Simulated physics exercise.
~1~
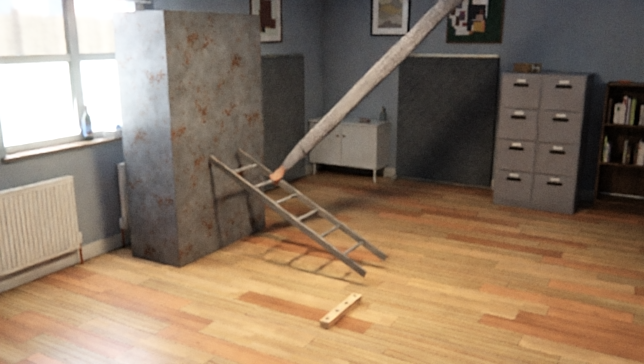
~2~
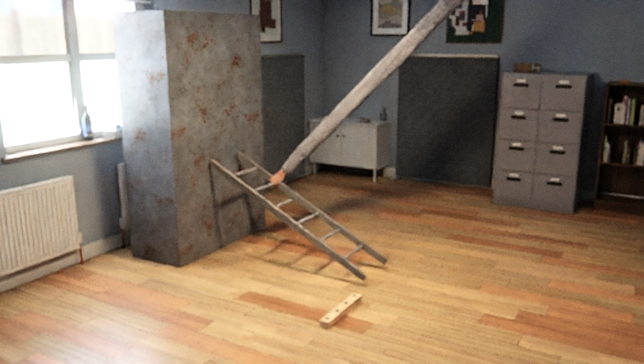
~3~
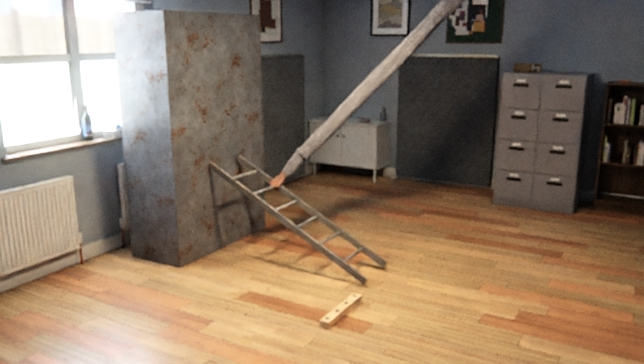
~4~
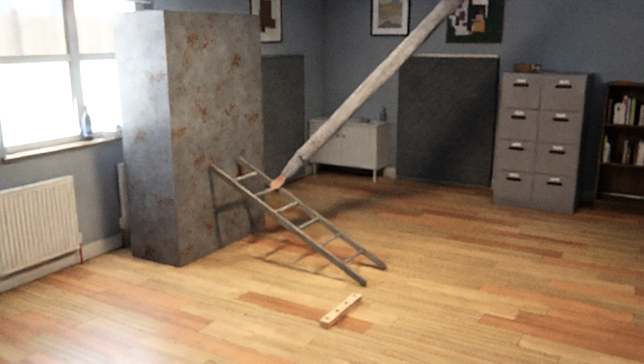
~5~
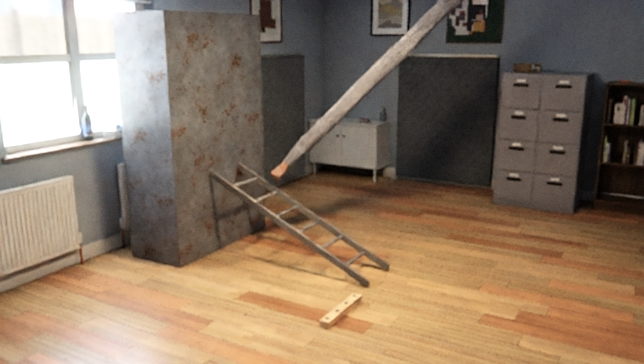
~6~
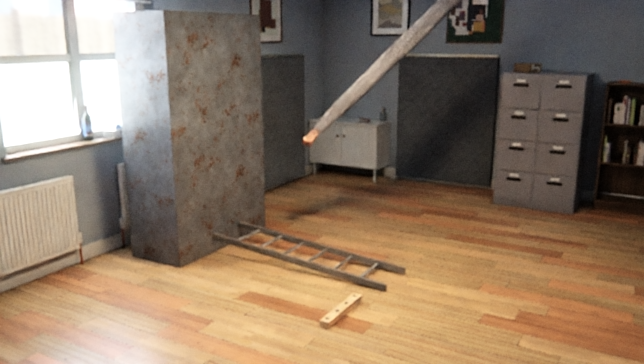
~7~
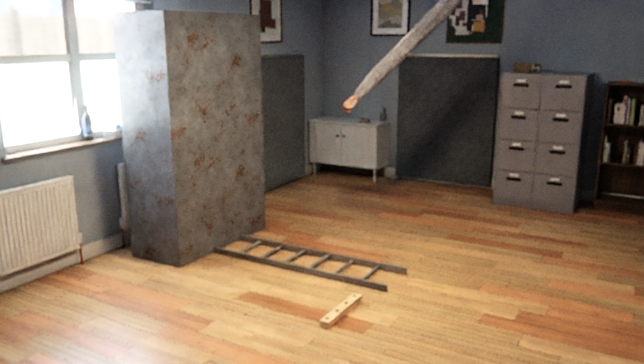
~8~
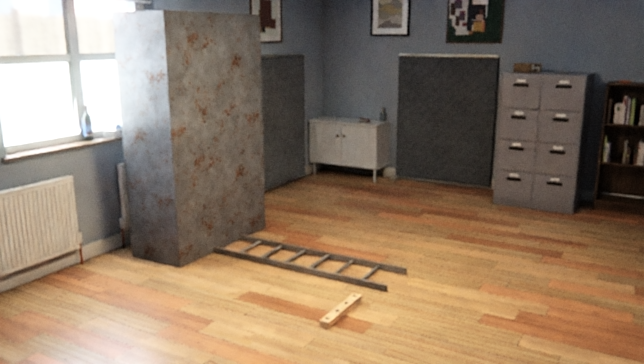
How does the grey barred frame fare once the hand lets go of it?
It does not stay leaning against the cupboard. Its feet slide out across the floor and it drops down to lie flat.
In a wood-floored room, a hand releases a leaning grey barred frame, which slides down flat.
